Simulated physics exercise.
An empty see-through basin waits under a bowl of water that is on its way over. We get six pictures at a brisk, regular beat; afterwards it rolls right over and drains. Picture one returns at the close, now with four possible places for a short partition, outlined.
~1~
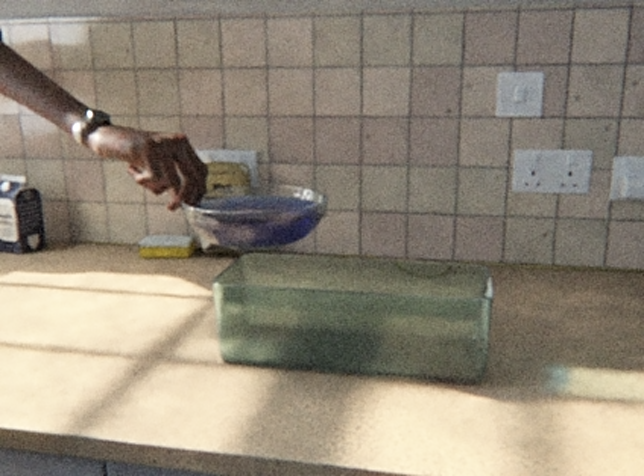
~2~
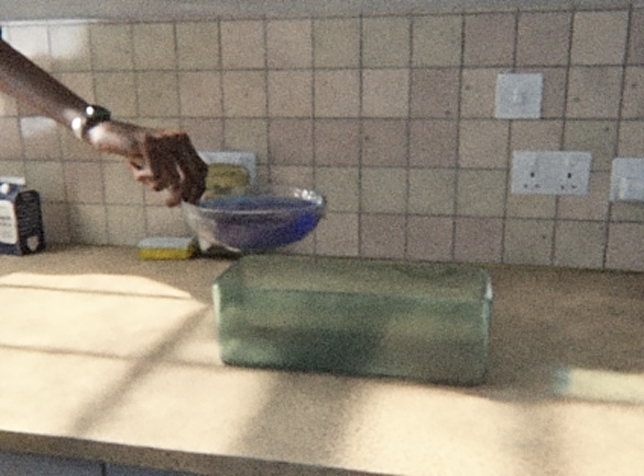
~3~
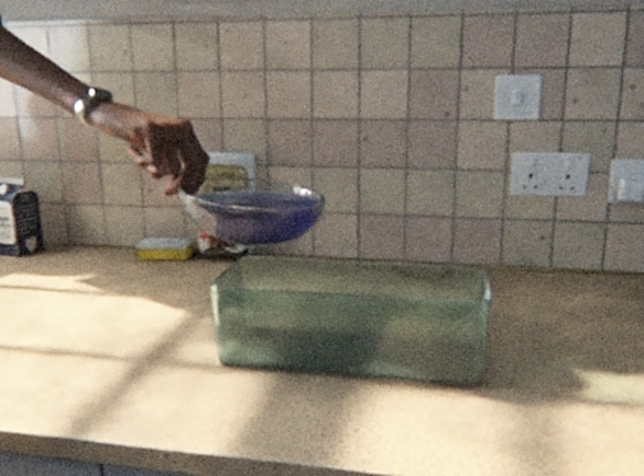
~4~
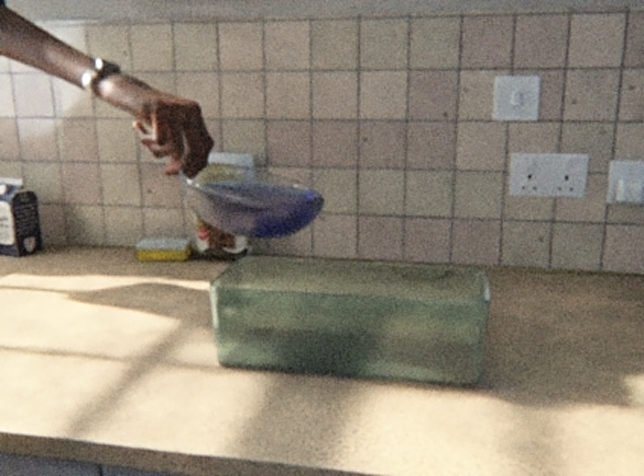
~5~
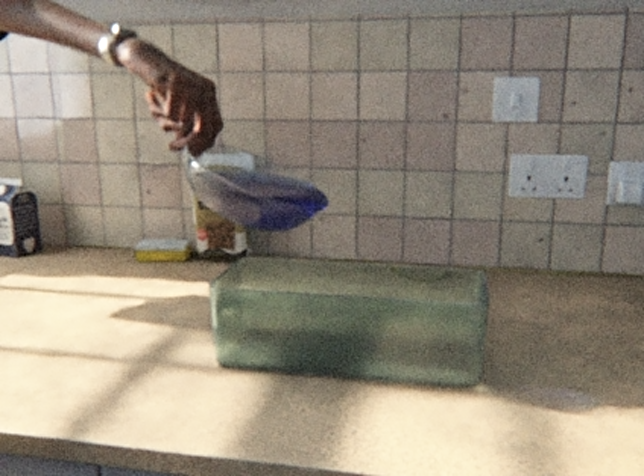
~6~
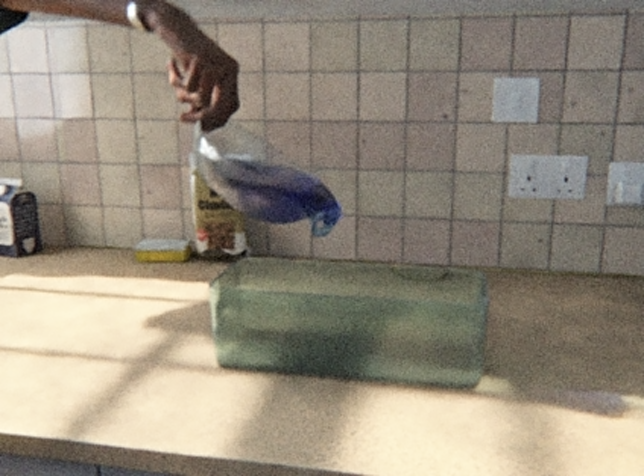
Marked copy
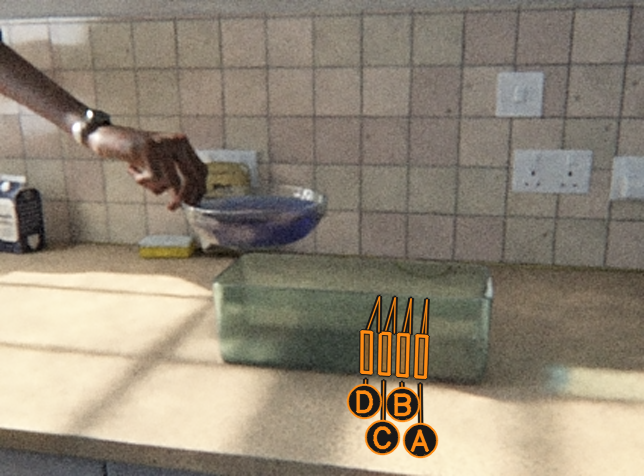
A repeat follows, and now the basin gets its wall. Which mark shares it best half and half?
The best place is B.
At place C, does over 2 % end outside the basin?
Yes.
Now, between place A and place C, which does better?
The answer is C.
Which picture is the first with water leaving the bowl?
Picture 5.
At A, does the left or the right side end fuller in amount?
The left side.
On the marked copy, A at (420, 384); B at (401, 382); C at (383, 381); D at (365, 379).
For place A, about 69 % ends left of the wall and 22 % right of it; 9 % is lost outside.
For place B, about 44 % ends left of the wall and 47 % right of it; 9 % is lost outside.
For place C, about 32 % ends left of the wall and 59 % right of it; 9 % is lost outside.
For place D, about 20 % ends left of the wall and 72 % right of it; 7 % is lost outside.
